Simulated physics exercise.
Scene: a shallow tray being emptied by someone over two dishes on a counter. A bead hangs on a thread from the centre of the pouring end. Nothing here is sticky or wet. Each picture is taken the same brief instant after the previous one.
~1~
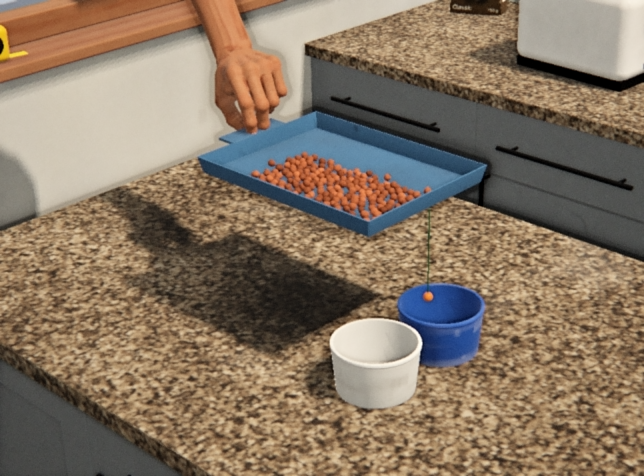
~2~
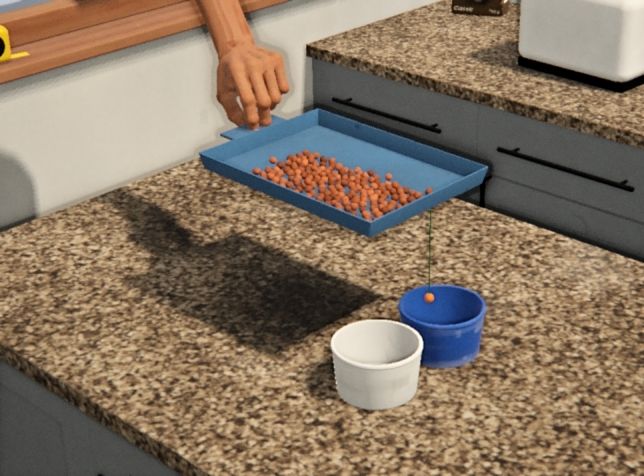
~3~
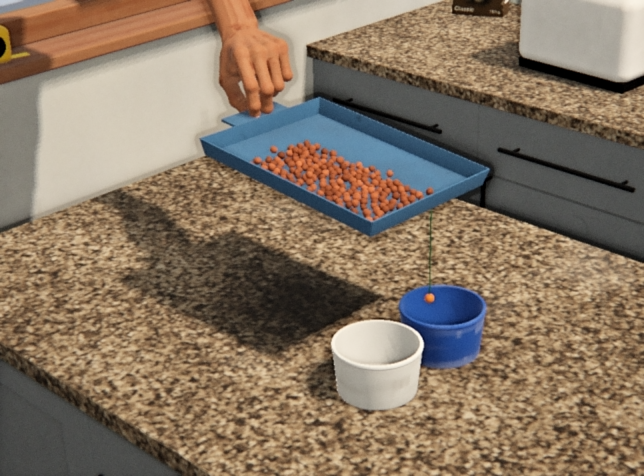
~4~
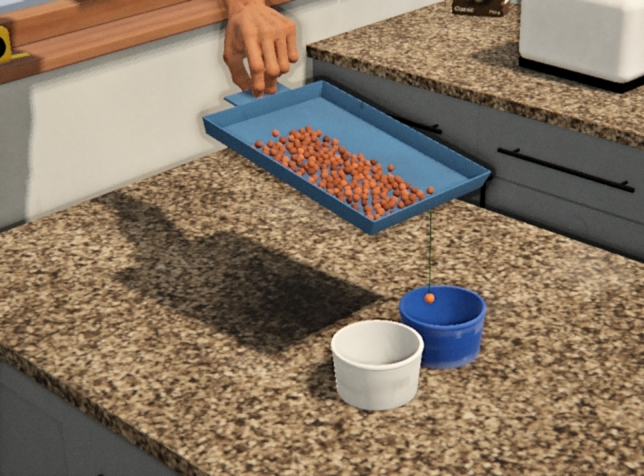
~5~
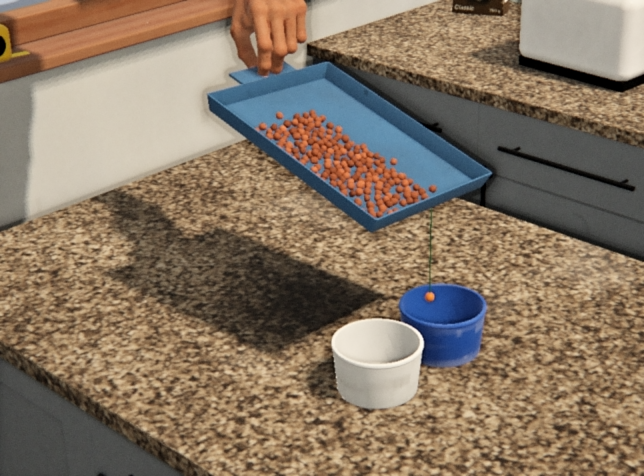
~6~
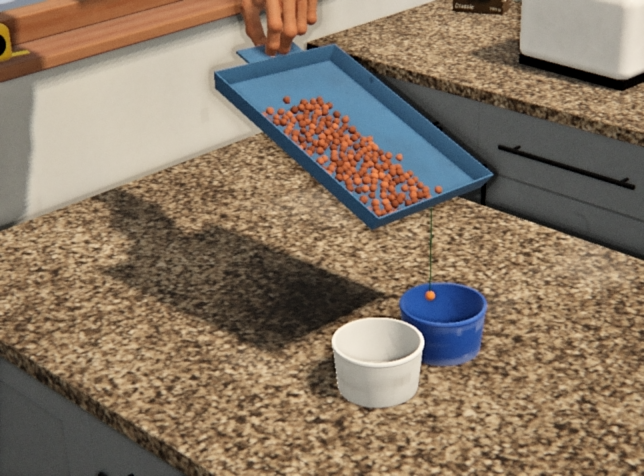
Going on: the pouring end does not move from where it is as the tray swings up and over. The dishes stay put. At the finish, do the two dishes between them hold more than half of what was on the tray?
No.
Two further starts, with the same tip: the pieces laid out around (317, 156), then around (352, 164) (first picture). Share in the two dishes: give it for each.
Near 20 per cent and near 10 per cent.
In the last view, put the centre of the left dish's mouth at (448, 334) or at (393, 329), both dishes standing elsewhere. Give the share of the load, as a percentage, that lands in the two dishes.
Around 90 and then 30 per cent.
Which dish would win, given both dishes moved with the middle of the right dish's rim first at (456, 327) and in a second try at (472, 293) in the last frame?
In the first try it's the one on the right, and in the second it's the one on the right.
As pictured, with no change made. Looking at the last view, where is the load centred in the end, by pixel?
The centre comes to rest near (511, 351).
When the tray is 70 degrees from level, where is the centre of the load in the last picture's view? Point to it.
Its middle sits at about pixel (439, 186).
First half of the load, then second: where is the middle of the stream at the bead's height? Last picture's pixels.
First roughly (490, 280), then roughly (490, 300).
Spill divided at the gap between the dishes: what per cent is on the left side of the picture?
Roughly 0 %.
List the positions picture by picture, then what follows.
The first picture shows corners of the pouring end at (369, 219) and (481, 165), level; middle of the load at (338, 189), clay pellets; left dish at (409, 375); right dish at (473, 335); bead on its thread at (428, 297).
The second picture shows corners of the pouring end at (370, 220) and (482, 167), level; middle of the load at (339, 188).
The third picture shows corners of the pouring end at (372, 219) and (484, 169), tipped barely, lowest at the right corner; middle of the load at (340, 183).
The fourth picture shows corners of the pouring end at (374, 219) and (485, 171), tipped a little, lowest at the right corner; middle of the load at (341, 175).
The fifth picture shows corners of the pouring end at (376, 216) and (487, 172), tipped clearly, lowest at the right corner; middle of the load at (344, 165).
The sixth picture shows corners of the pouring end at (379, 215) and (488, 173), tipped clearly, lowest at the right corner; middle of the load at (350, 158), about a third on the move; left dish at (411, 374); right dish at (475, 335).
Soon after the last picture, tray tipped steeply; nearly all on the tray; a small part in the air.
A little later, tray tipped past a quarter turn; about a quarter on the tray; a small part in the right dish; about a third outside both; about half in the air.
Later still, tray tipped past a quarter turn; a small part in the right dish; most outside both.
At rest, tray tipped past a quarter turn; none in the left dish; a small part in the right dish; most outside both.
